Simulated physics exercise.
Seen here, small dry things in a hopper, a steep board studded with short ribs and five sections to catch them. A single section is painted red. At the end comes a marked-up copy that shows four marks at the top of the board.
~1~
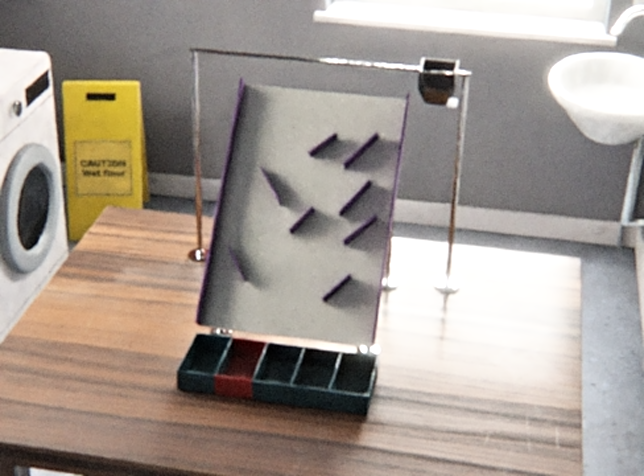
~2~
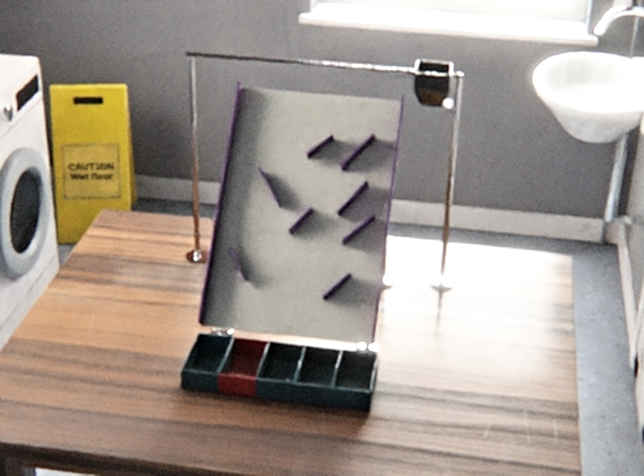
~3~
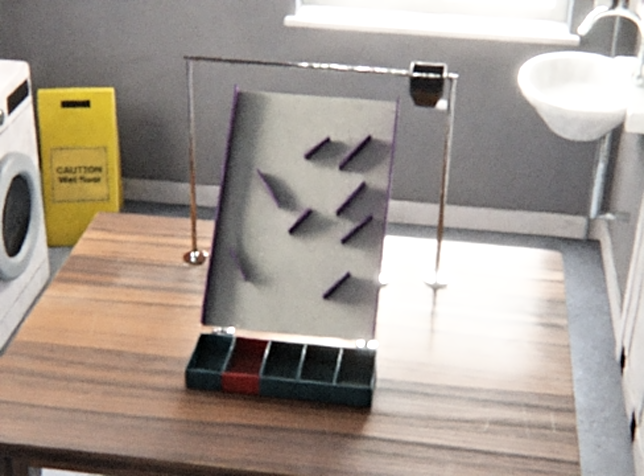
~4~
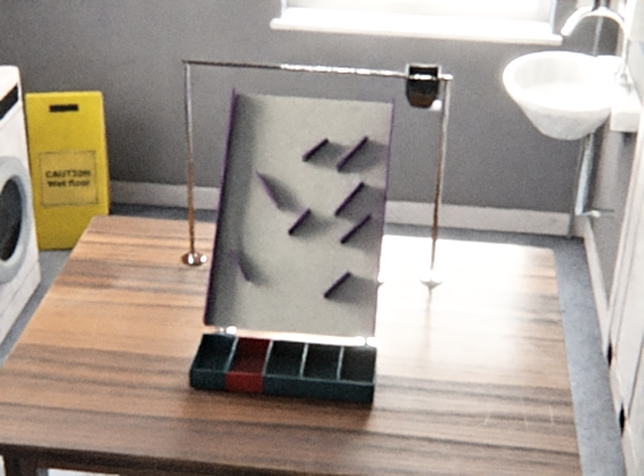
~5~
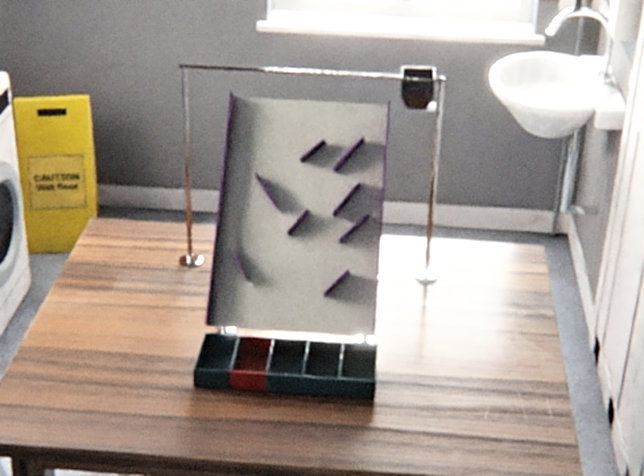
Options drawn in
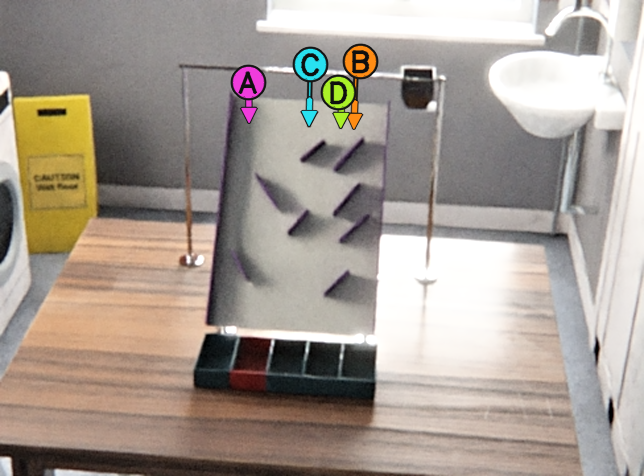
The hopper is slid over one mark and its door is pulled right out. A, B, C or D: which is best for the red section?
C works best here.
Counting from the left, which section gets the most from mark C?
It is the second one.
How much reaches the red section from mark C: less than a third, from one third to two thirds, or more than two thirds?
It is more than two thirds.
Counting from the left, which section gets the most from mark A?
The first from the left.
On the marked copy, mark A meets the board at (248, 117); mark B meets the board at (354, 123); mark C meets the board at (309, 120); mark D meets the board at (340, 122).
With A, close to a quarter in the red section, close to two thirds in other sections, a small share outside the box.
With B, close to a third in the red section, close to half in other sections, a small share outside the box.
With C, the bulk in the red section, a small share in other sections, a small share outside the box.
With D, close to a third in the red section, close to half in other sections, a small share outside the box.
